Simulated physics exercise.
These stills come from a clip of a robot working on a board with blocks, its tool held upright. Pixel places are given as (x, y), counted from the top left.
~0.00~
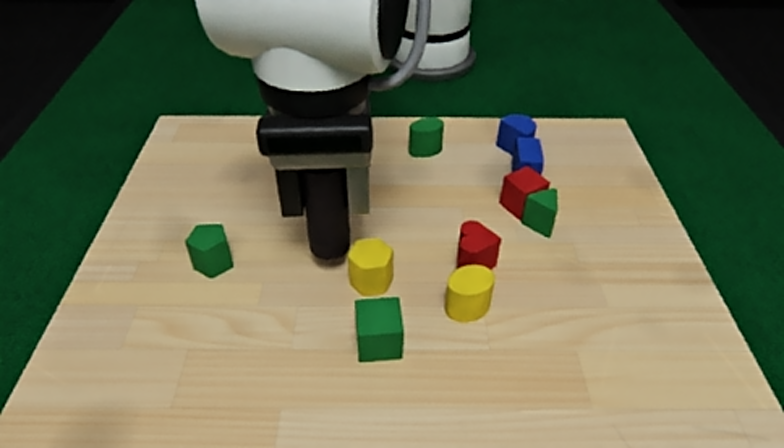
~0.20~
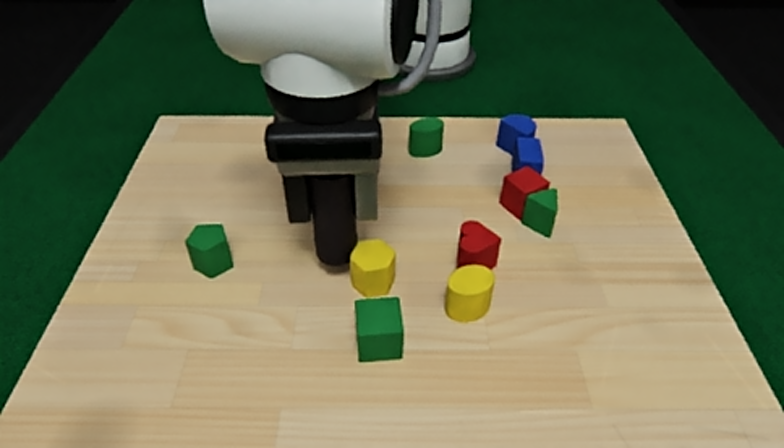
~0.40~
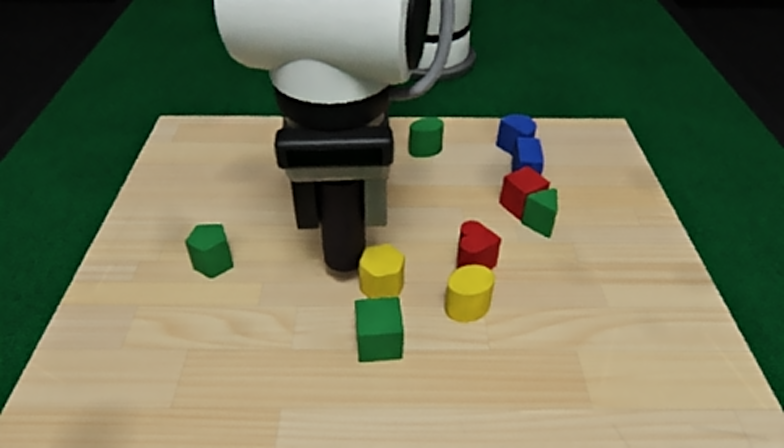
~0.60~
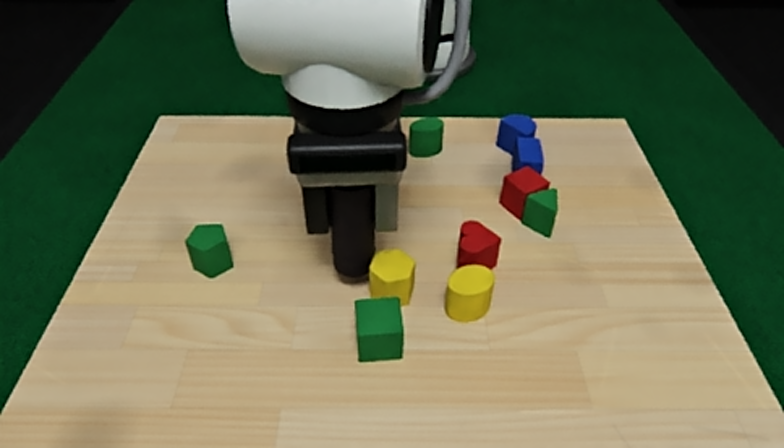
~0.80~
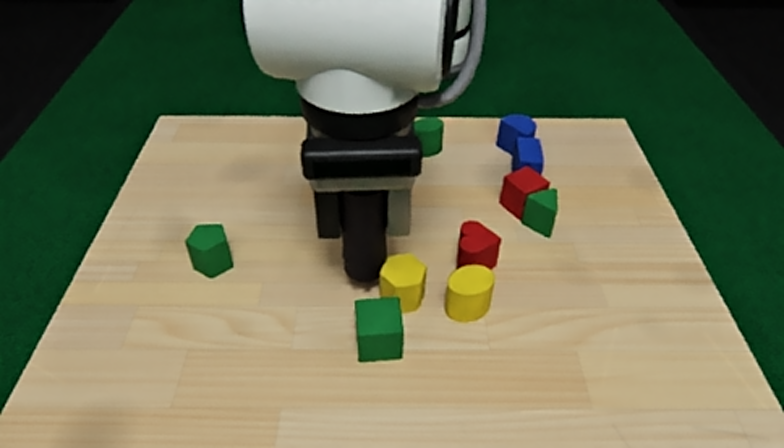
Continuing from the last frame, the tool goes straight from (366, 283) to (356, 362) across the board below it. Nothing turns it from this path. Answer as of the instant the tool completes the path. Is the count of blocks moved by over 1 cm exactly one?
Yes, it checks out.
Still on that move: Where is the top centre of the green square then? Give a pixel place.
It ends at (398, 355).
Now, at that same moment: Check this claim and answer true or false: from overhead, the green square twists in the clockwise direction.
That is false.
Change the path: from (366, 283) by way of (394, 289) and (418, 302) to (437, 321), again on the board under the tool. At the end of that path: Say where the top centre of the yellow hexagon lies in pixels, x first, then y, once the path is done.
I'd expect the centre of its top face to be at (479, 314).
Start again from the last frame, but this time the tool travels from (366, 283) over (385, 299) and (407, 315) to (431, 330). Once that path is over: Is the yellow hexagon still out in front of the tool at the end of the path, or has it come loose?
Still in front.
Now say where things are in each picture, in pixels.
Tool tip at (330, 247); block tops, green square at (379, 315); yellow hexagon at (371, 252); yellow elliptical block at (472, 279), in the first frame.
Tool at (337, 252); yellow hexagon at (373, 254), in the second frame.
Tool at (345, 258); yellow hexagon at (382, 259), in the third frame.
Tool at (354, 263); yellow hexagon at (392, 264), in the fourth frame.
Tool at (365, 268); green square at (379, 315); yellow hexagon at (404, 269); yellow elliptical block at (472, 279), in the fifth frame.
What follows on the original path. Halfway along, tool at (359, 305); green square at (382, 324), turned 15° anticlockwise; yellow hexagon at (406, 272).
At the end, tool at (355, 347); green square at (398, 355), turned 65° anticlockwise; yellow hexagon at (406, 272); yellow elliptical block in place.
